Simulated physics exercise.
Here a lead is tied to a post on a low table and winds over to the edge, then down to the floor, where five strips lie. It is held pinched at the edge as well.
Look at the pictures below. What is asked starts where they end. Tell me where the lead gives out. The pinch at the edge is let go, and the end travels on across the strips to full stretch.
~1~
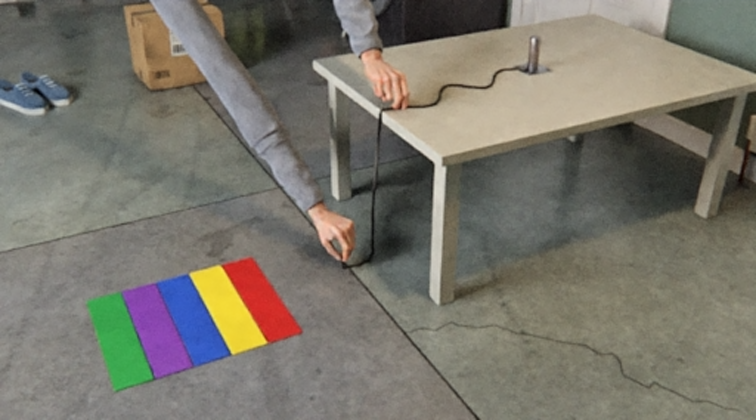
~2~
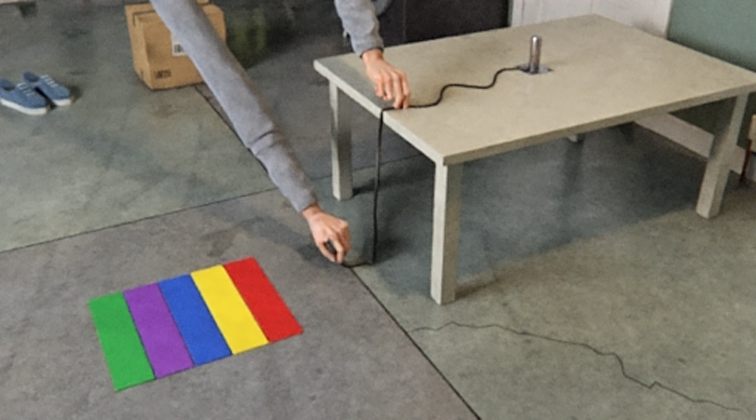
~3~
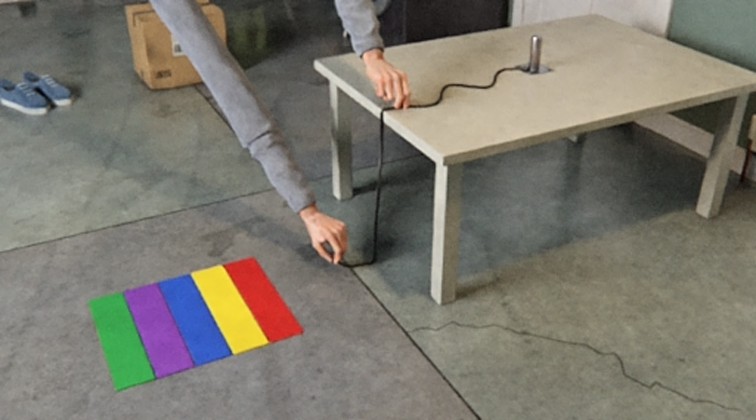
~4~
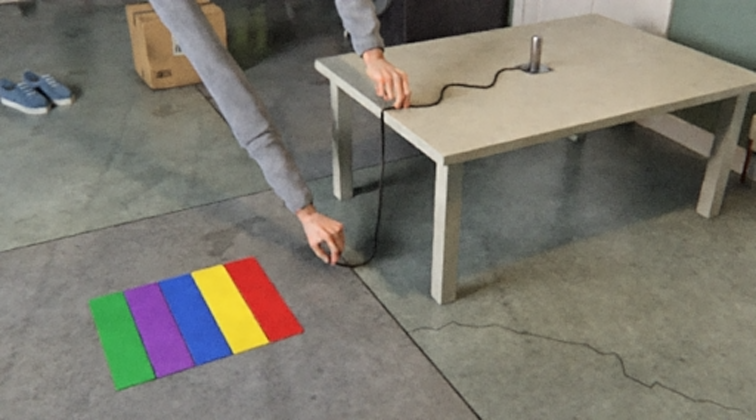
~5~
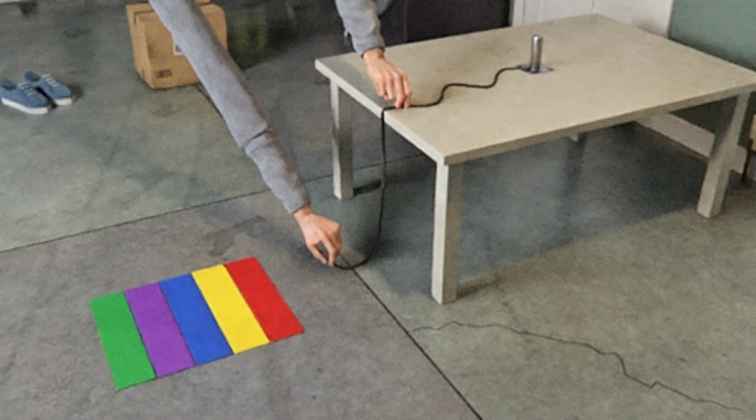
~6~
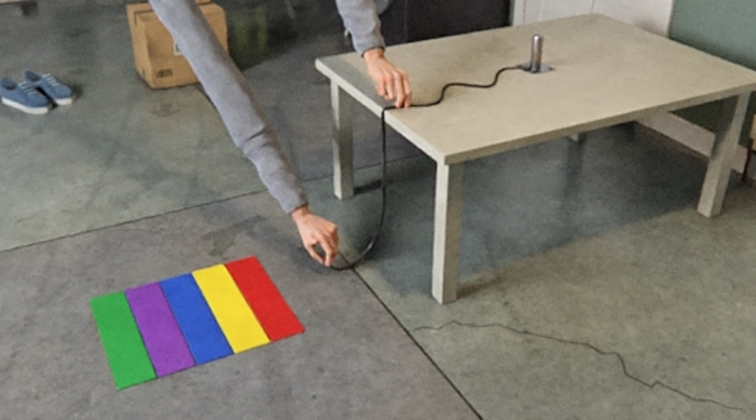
It gives out over the blue strip.
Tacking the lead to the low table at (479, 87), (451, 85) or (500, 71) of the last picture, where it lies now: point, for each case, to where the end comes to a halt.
First try (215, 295), second try (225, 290), third try (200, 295).
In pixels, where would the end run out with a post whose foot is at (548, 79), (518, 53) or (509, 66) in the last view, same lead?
Try by try, around (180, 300), (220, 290) and (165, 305).
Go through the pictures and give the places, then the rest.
The first frame shows end (342, 258); red (276, 322); yellow (242, 333); blue (205, 344); purple (168, 355); green (129, 367).
The second frame shows end (337, 259); lead through (499, 72) (471, 87) (438, 102) (381, 122) (377, 184) (375, 245).
The third frame shows end (334, 260).
The fourth frame shows end (331, 261); lead through (499, 71) (472, 87) (439, 102) (382, 122) (381, 183) (375, 245).
The fifth frame shows end (328, 261).
The sixth frame shows end (326, 262); lead through (500, 71) (473, 86) (439, 101) (383, 121) (384, 182) (373, 243).
Soon after, end near (243, 285); over red.
Then, end near (211, 294); over yellow.
At full stretch, end near (193, 299); over blue. It halts on the blue strip.
